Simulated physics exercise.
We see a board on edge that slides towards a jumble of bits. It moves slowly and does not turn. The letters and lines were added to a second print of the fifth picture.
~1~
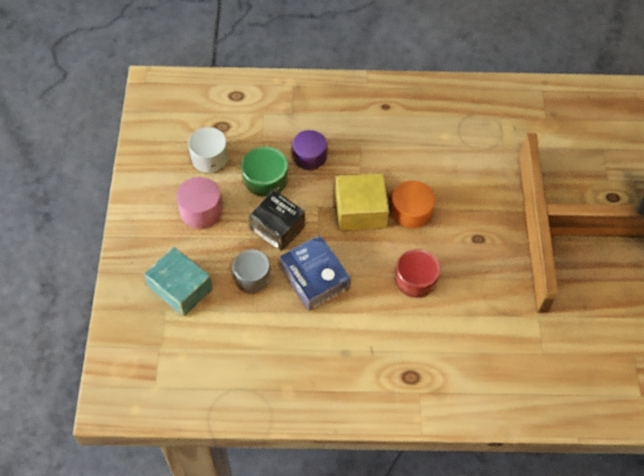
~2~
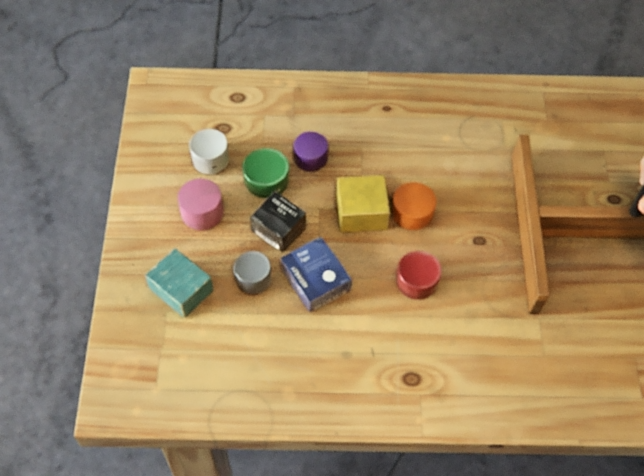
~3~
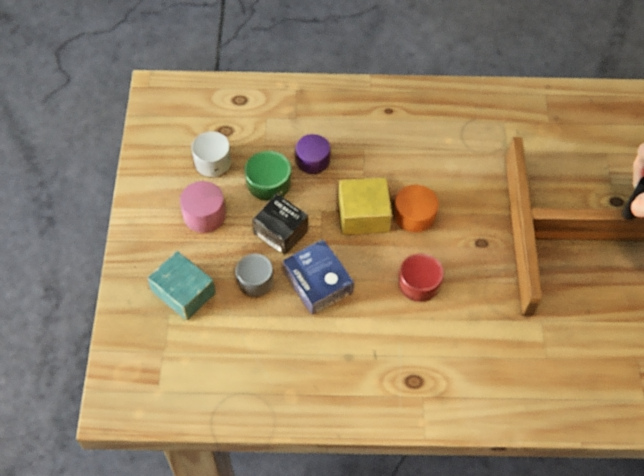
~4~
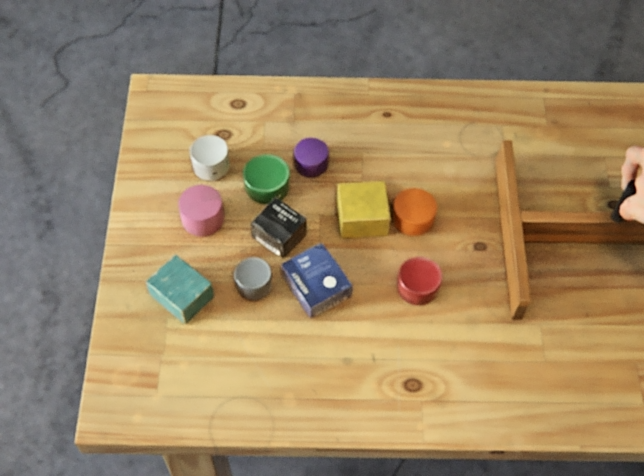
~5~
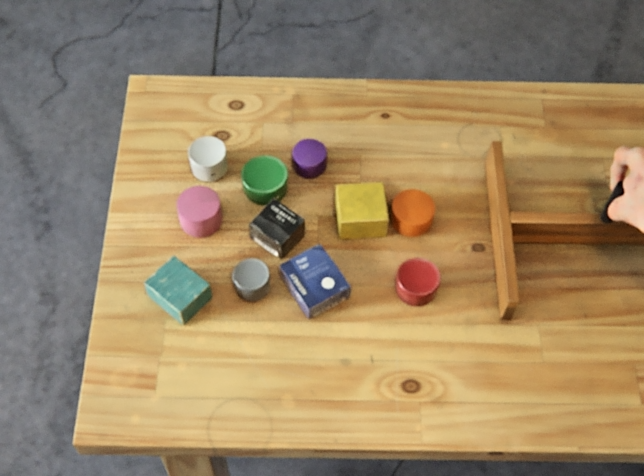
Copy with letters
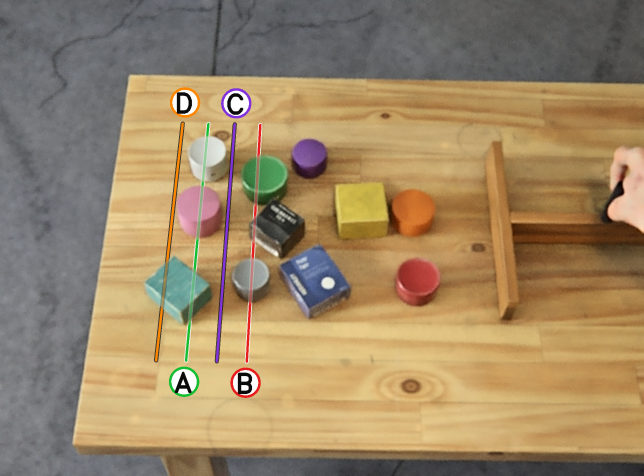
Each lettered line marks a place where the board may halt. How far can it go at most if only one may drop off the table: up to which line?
As far as mark C.
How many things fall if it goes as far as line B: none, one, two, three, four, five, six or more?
The count is none.
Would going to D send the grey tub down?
By then, yes.
On the marked copy, A at (198, 233); B at (254, 234); C at (226, 234); D at (170, 233).
Taking C. A third of the way, board (406, 215); red jar (377, 282); orange pot (375, 213).
Two thirds of the way, board (307, 213); turquoise block (152, 298); pink tin (188, 204).
When it is over, board (229, 212); turquoise block (98, 317); grey tub (108, 280); none fallen.
As for the rest, A drops three; B is within the limit but short; D drops four.
